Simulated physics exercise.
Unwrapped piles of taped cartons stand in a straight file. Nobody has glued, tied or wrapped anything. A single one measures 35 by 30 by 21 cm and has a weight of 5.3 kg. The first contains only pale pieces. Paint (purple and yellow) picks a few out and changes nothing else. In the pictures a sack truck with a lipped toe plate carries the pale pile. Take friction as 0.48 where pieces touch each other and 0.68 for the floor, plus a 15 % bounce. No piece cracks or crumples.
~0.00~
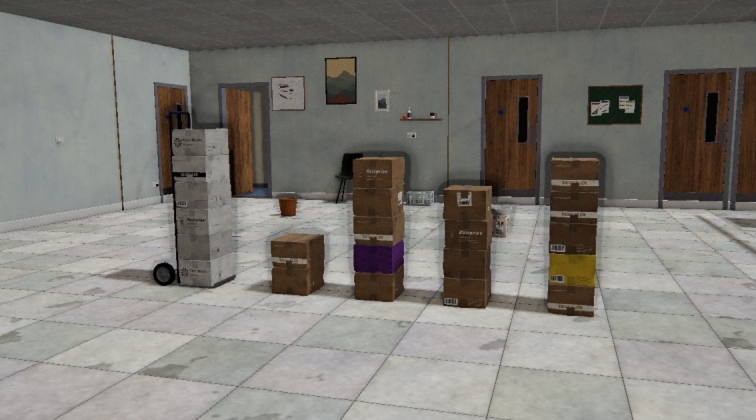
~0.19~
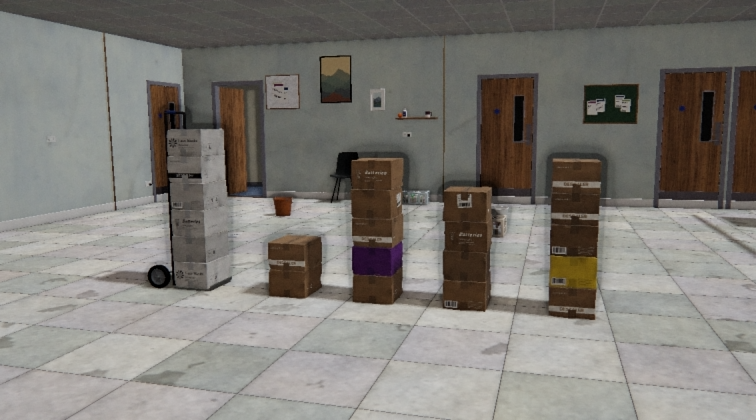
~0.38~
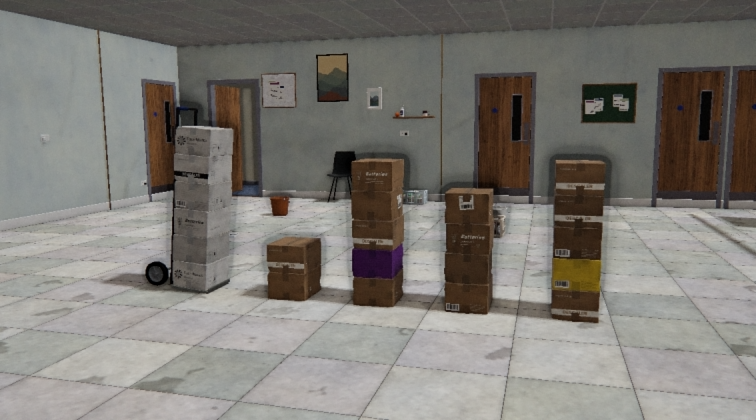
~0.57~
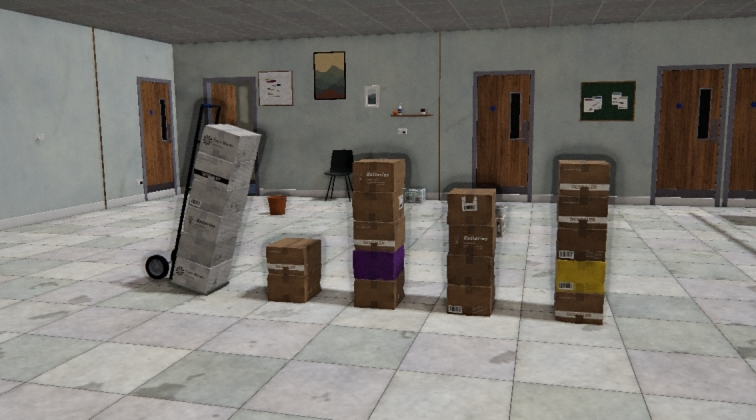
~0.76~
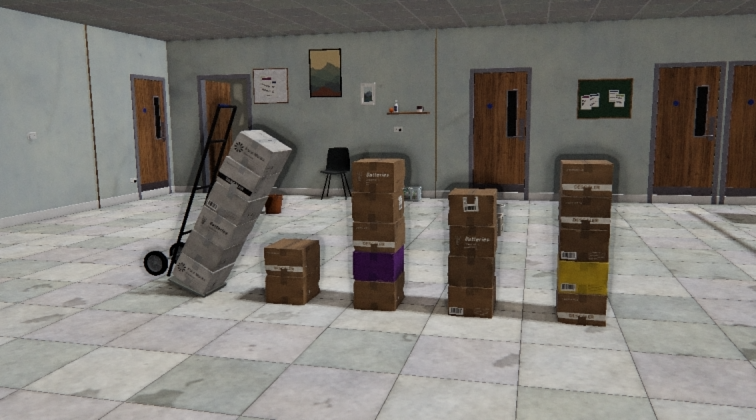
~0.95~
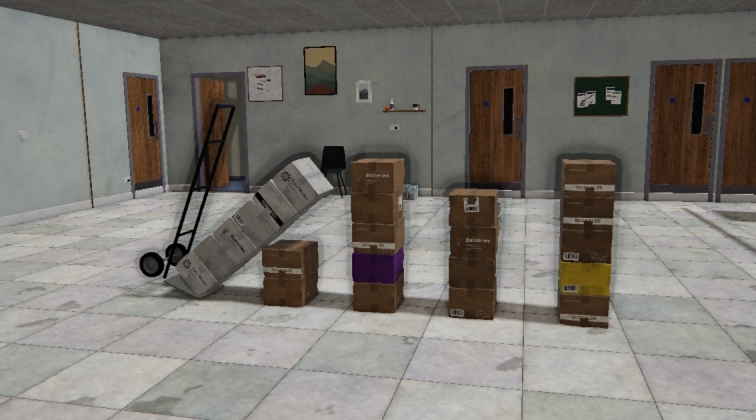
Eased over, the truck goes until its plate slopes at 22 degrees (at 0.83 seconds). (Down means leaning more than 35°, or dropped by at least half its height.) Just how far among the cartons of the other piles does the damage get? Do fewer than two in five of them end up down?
Outcome: Short of the two-fifths line.
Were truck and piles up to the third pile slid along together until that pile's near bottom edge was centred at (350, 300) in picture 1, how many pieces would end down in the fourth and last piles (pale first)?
Fourth 0, last 0.
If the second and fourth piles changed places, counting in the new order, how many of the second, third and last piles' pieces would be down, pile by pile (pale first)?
Second 4, third 5, last 0.
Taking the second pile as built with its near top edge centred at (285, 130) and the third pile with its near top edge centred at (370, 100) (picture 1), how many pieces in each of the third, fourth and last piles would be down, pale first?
The tally would be third 7, then fourth 4, then last 4.
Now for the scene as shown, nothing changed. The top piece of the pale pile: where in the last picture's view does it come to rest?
(337, 288).
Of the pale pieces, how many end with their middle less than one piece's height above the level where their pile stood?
3.
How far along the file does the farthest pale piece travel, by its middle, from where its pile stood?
Distance along: Near 120 cm.
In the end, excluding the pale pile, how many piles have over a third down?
I make it 0 of the piles.
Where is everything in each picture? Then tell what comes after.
In the first frame (each place is the centre of the face we see best; the camera moves round a little), truck frame (172, 147) 0° forward; purple carton (372, 260); yellow carton (572, 270); the others all in place.
The second frame shows truck frame (167, 148) 0° forward; purple carton (371, 262).
The third frame shows truck frame 6° forward, top of the pale pile leaning 5°; purple carton (372, 264); the others all in place.
The fourth frame shows truck frame (196, 142) 15° forward, top of the pale pile leaning 16°; yellow carton (581, 277); the others all in place.
The fifth frame shows truck frame (208, 142) 21° forward, top of the pale pile leaning 30°; yellow carton (584, 278); the others all in place.
The sixth frame shows truck frame (206, 142) 22° forward, top of the pale pile leaning 50°; purple carton (372, 269); yellow carton (586, 279); the others all in place.
By 1.01 s, 6 of the pale pile down; none of the 16 other cartons down.
By 1.16 s, 6 of the pale pile down; none of the 16 other cartons down, 5 disturbed; purple carton moved 20 mm.
By 1.56 s, 6 of the pale pile down; none of the 16 other cartons down, 5 disturbed; purple carton moved 23 mm.
When it is over (2.8 s), 6 of the pale pile down; none of the 16 other cartons down, 5 disturbed; purple carton moved 18 mm; yellow carton unmoved. That is 0 per cent. In pixels of the last frame, middles, purple carton near (381, 263), yellow carton near (583, 272).
